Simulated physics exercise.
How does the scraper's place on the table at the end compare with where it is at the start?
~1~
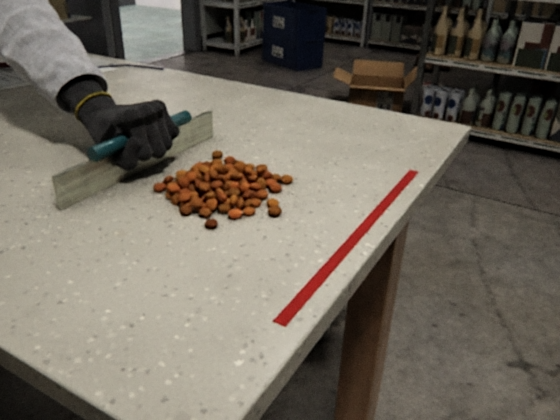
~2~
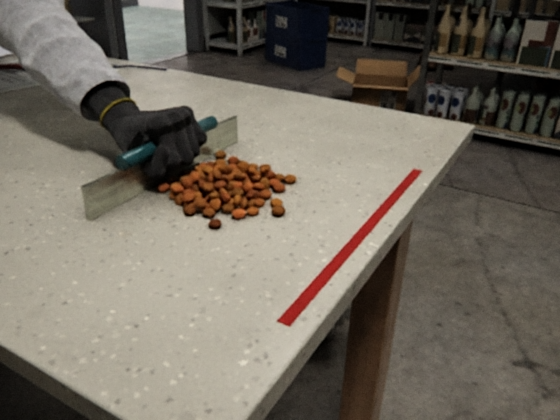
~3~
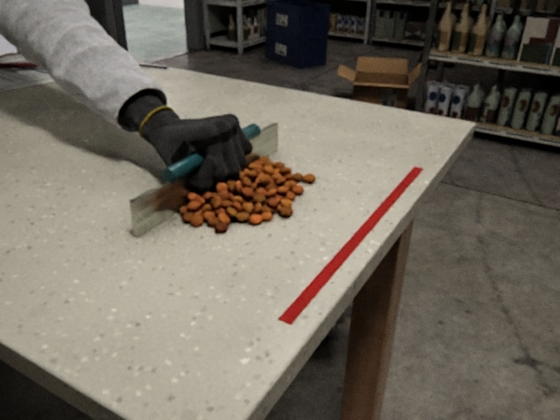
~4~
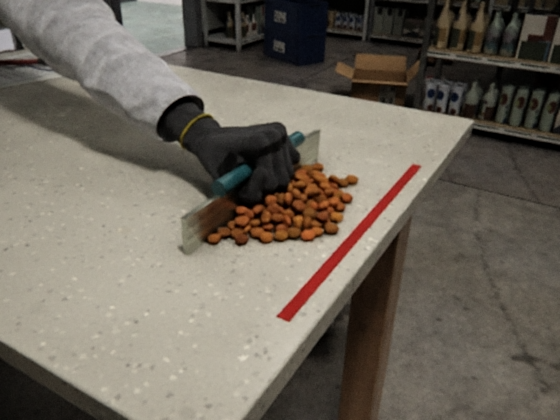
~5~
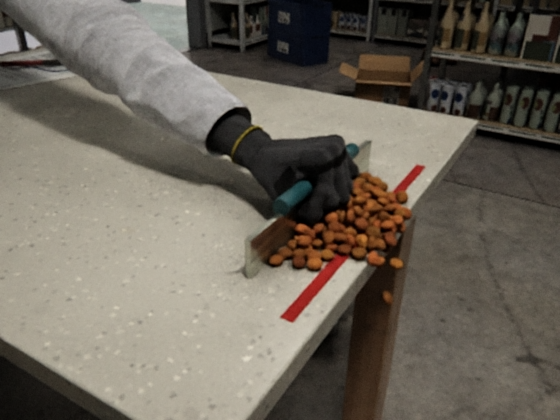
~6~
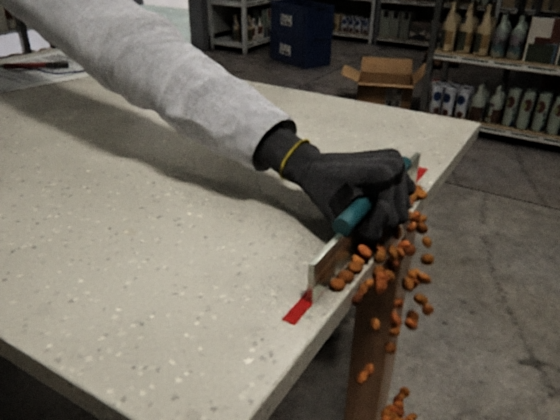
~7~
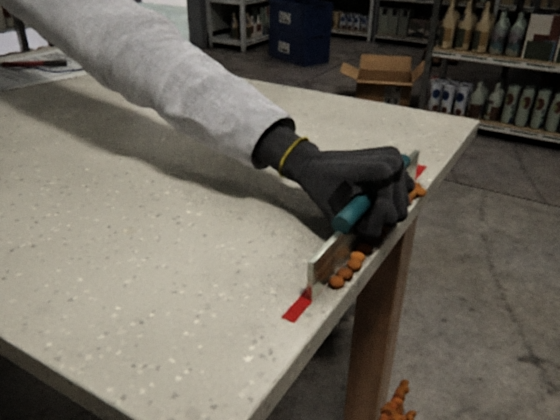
At the start the scraper is on the left part of the table, to the left of the heap and well away from the tape. At the end it is further right and nearer the viewer, resting at the red tape by the table's right edge.
A loose heap of small orange-brown, nut-like pieces lies on a pale speckled table in a storeroom, seen from above at a slight sway. To its left, a dark-gloved hand with a light grey sleeve holds a scraper with a teal handle, while a strip of red tape runs near the right edge. The hand pushes the blade rightward into the heap and slides it across the tape. Pieces spill over the edge and drop past the wooden leg. The scraper stops at the tape, with most of the heap gone over and a few pieces left along the rim.
